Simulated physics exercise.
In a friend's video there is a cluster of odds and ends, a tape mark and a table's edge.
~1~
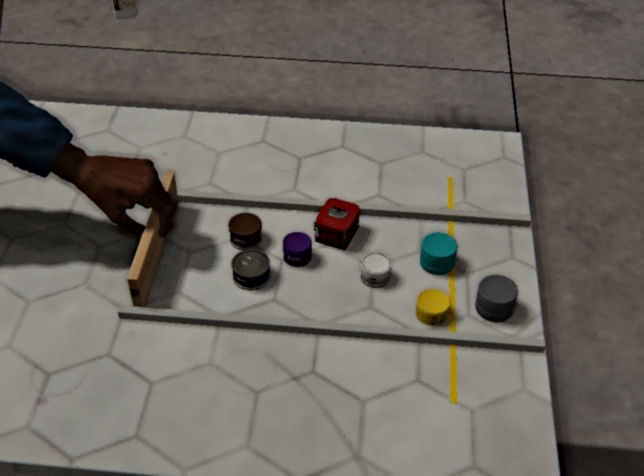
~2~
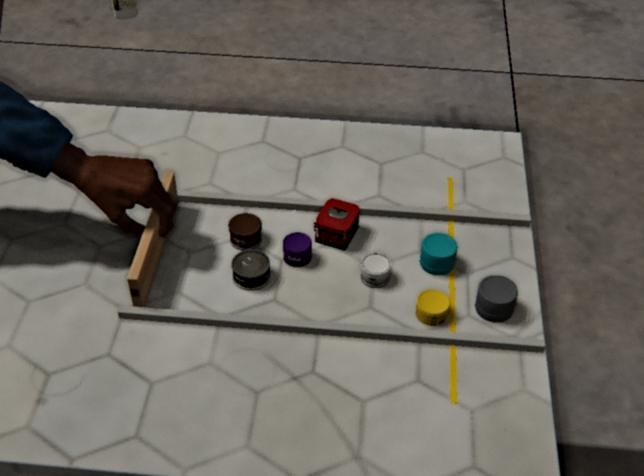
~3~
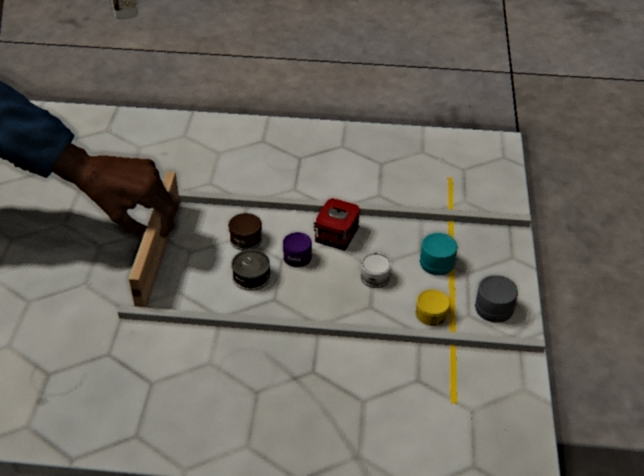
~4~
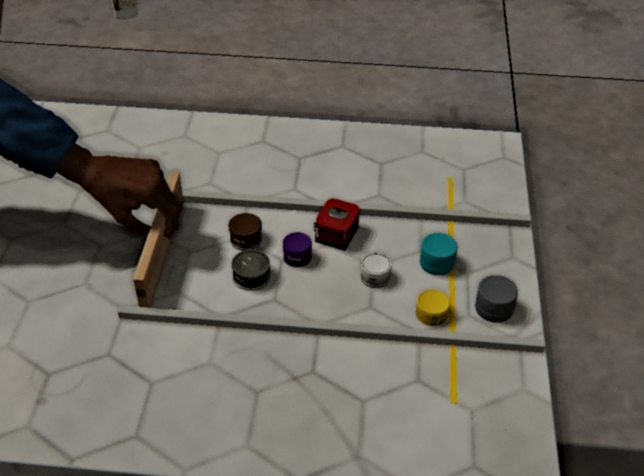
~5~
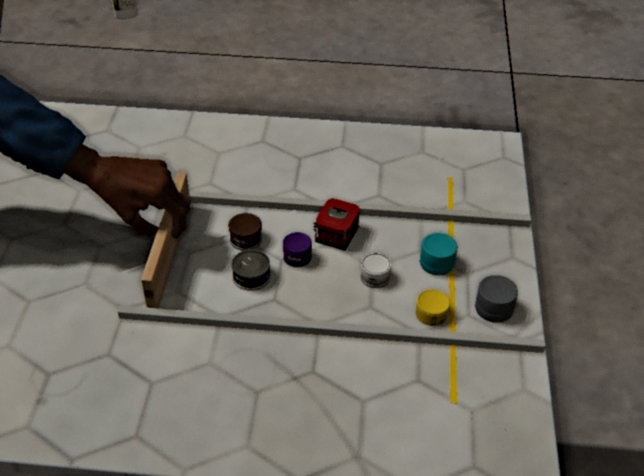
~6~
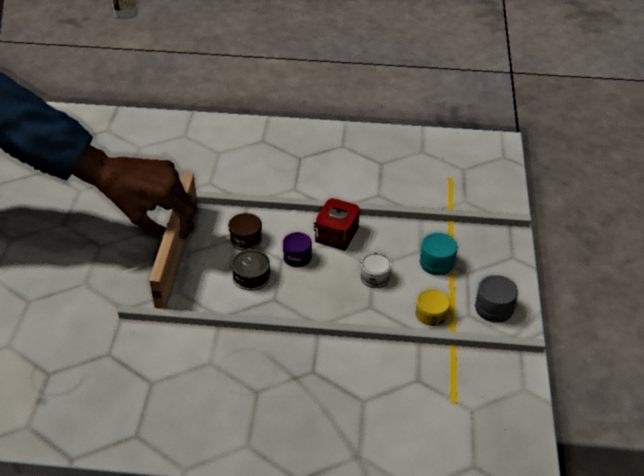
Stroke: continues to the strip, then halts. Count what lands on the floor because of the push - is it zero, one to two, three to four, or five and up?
The count is zero.
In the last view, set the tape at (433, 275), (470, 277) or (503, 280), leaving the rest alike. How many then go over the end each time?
It would be 0, then 0, then 3.
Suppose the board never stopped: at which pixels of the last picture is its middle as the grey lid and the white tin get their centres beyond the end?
Points: About (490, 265) and about (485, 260).
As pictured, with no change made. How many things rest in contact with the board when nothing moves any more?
Total: 4.
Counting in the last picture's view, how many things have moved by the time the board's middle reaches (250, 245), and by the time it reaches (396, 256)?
At the first point the count is 2, at the second it's 7.
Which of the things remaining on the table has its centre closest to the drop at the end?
That's the grey lid, it ends up nearest.
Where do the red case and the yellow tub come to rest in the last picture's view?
Final spots - red case (472, 225), yellow tub (469, 321).
Soon after, none off yet; grey lid at rest near (496, 299); turquoise lid at rest near (438, 254); yellow tub at rest near (433, 307).
In the end, the number that fall off is zero.
